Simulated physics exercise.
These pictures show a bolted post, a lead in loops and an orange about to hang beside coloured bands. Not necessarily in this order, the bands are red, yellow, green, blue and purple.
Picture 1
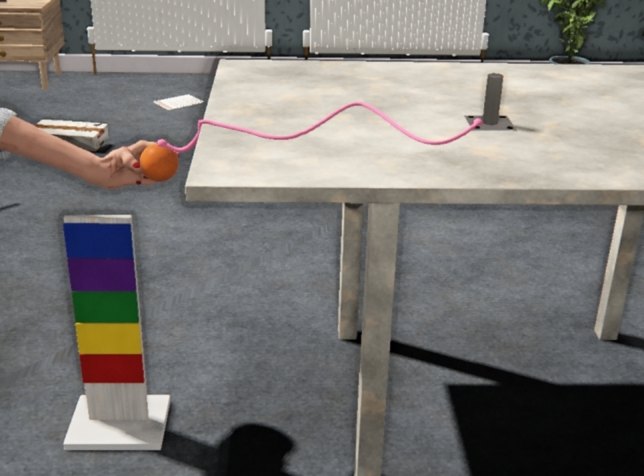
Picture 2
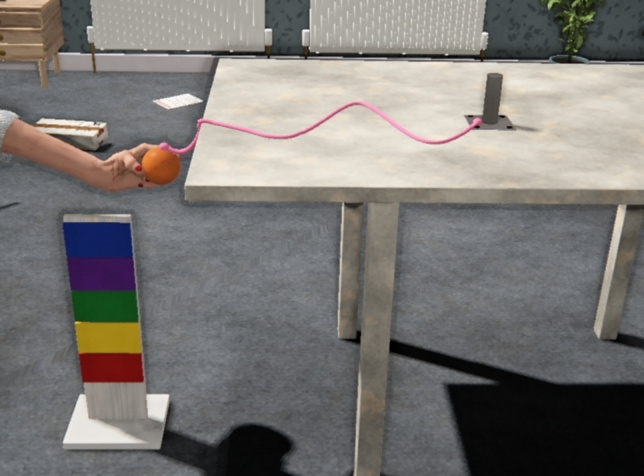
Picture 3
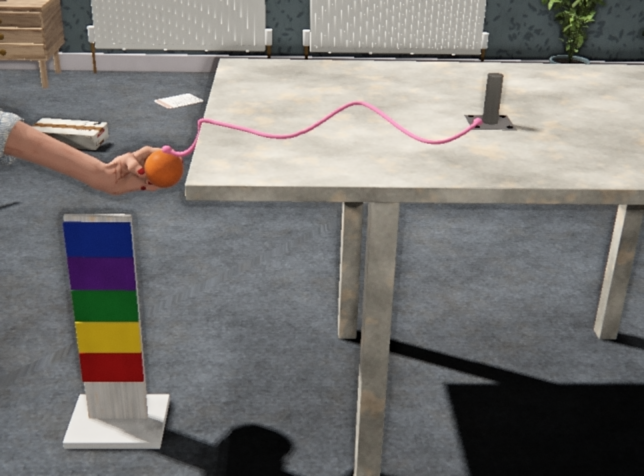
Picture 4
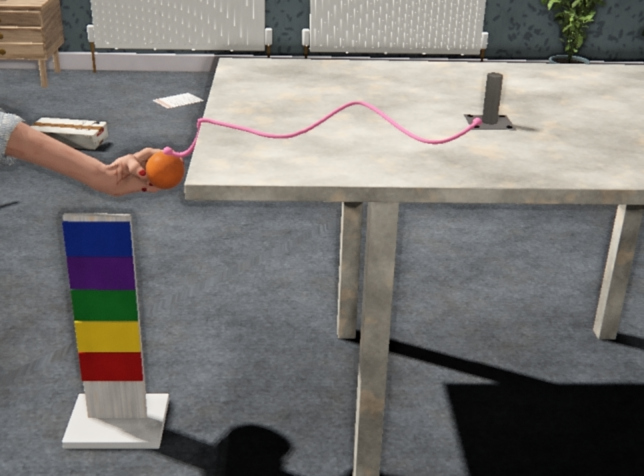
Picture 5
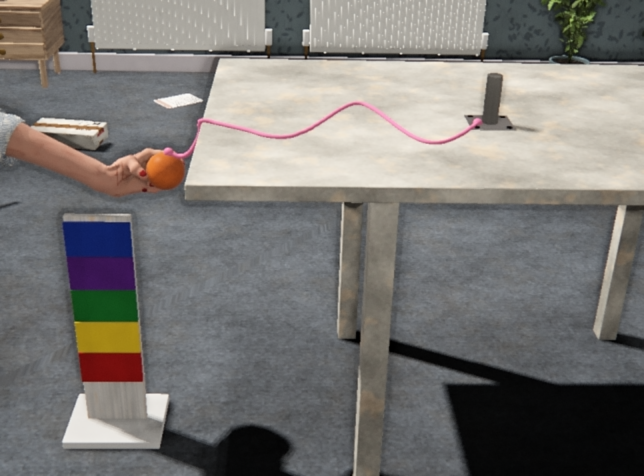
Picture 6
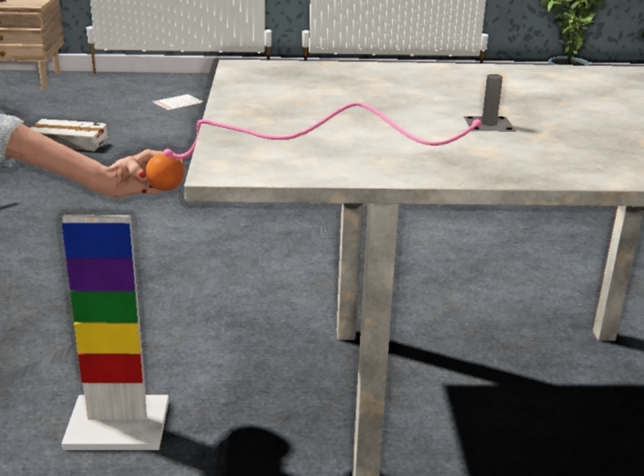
A hand holding an orange ball on a pink cord shifts slightly beside the table.
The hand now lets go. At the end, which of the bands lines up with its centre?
The band that lines up is yellow.
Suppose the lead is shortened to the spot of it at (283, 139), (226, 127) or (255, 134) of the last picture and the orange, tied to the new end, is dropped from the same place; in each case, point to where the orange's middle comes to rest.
Close to (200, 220) first, close to (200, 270) next, and close to (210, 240) last.
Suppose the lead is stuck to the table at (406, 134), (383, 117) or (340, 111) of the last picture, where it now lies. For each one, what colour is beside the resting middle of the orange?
Taking the three tries in turn, you'd get green, purple and blue.
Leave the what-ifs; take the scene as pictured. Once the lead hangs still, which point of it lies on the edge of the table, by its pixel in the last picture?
That spot is near (328, 119).
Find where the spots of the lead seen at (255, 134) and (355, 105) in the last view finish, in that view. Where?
First: (207, 223). Second: (256, 122).
Soon after, orange near (240, 333); level with yellow.
After that, orange near (192, 338); level with yellow.
In the end, orange near (215, 340); level with yellow. The lead holds its middle at yellow.
